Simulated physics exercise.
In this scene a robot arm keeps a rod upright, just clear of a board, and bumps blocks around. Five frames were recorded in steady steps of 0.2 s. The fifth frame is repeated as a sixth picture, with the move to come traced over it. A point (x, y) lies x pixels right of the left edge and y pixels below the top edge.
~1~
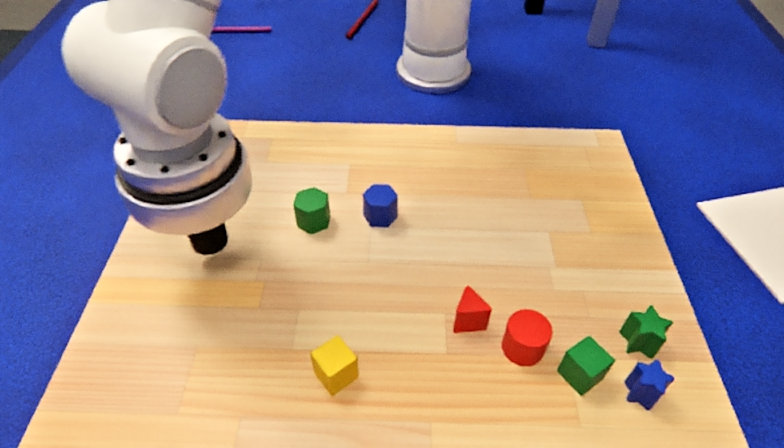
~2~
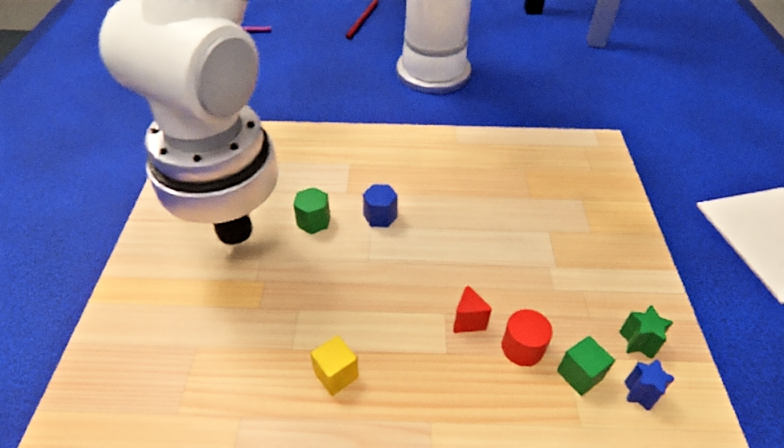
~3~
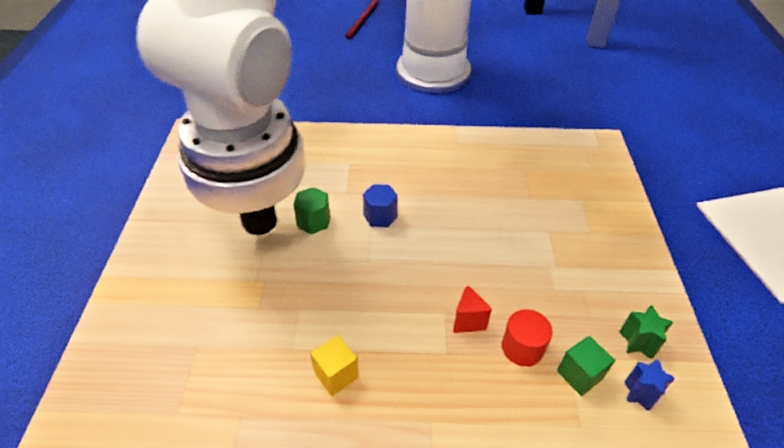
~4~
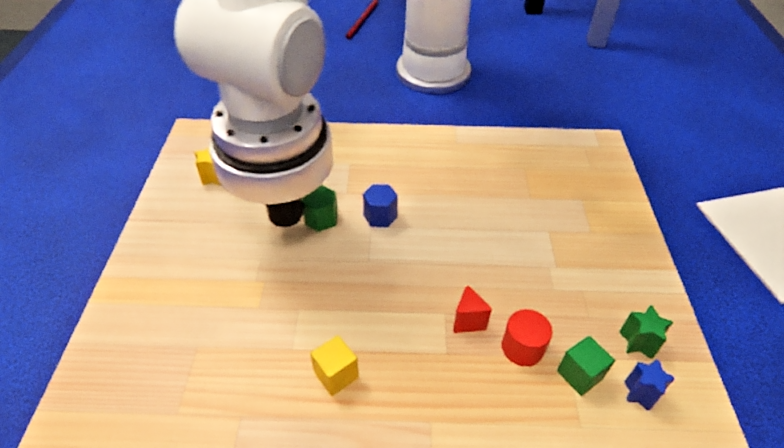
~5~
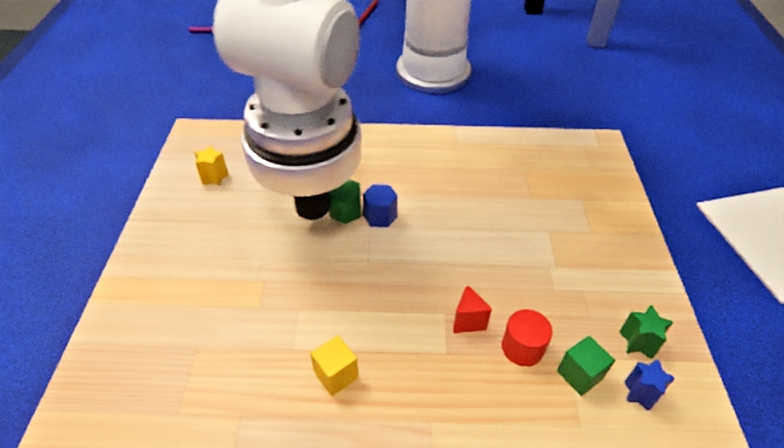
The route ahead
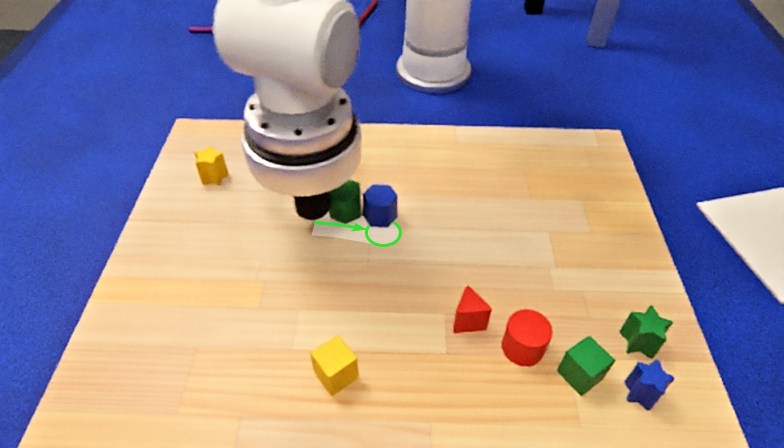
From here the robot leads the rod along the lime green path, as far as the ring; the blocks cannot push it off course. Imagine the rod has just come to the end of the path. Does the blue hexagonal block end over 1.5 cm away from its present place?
Yes, that is how it ends up.
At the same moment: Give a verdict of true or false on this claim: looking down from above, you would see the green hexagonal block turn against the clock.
The statement is true.
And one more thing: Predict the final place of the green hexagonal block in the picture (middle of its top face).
So, by the moment the path ends, you'll find the top centre of the green hexagonal block at (371, 184).
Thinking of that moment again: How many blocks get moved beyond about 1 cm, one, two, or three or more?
Number moved: 2.
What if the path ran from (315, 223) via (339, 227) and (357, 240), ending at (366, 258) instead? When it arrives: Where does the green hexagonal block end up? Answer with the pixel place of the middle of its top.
I think it will end close to (362, 187).
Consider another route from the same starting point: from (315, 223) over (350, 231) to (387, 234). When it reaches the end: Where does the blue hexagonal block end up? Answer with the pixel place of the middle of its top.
In the picture, that point is around (400, 189).
The drawn path runs from (315, 223) over (349, 226) to (383, 232).
What follows on the original path. Halfway along, rod at (349, 213); green hexagonal block at (366, 184), turned 50° anticlockwise; blue hexagonal block at (398, 190), turned 45° clockwise.
At the end, rod at (383, 219); green hexagonal block at (371, 184), turned 70° anticlockwise; blue hexagonal block at (405, 188), turned 55° clockwise.
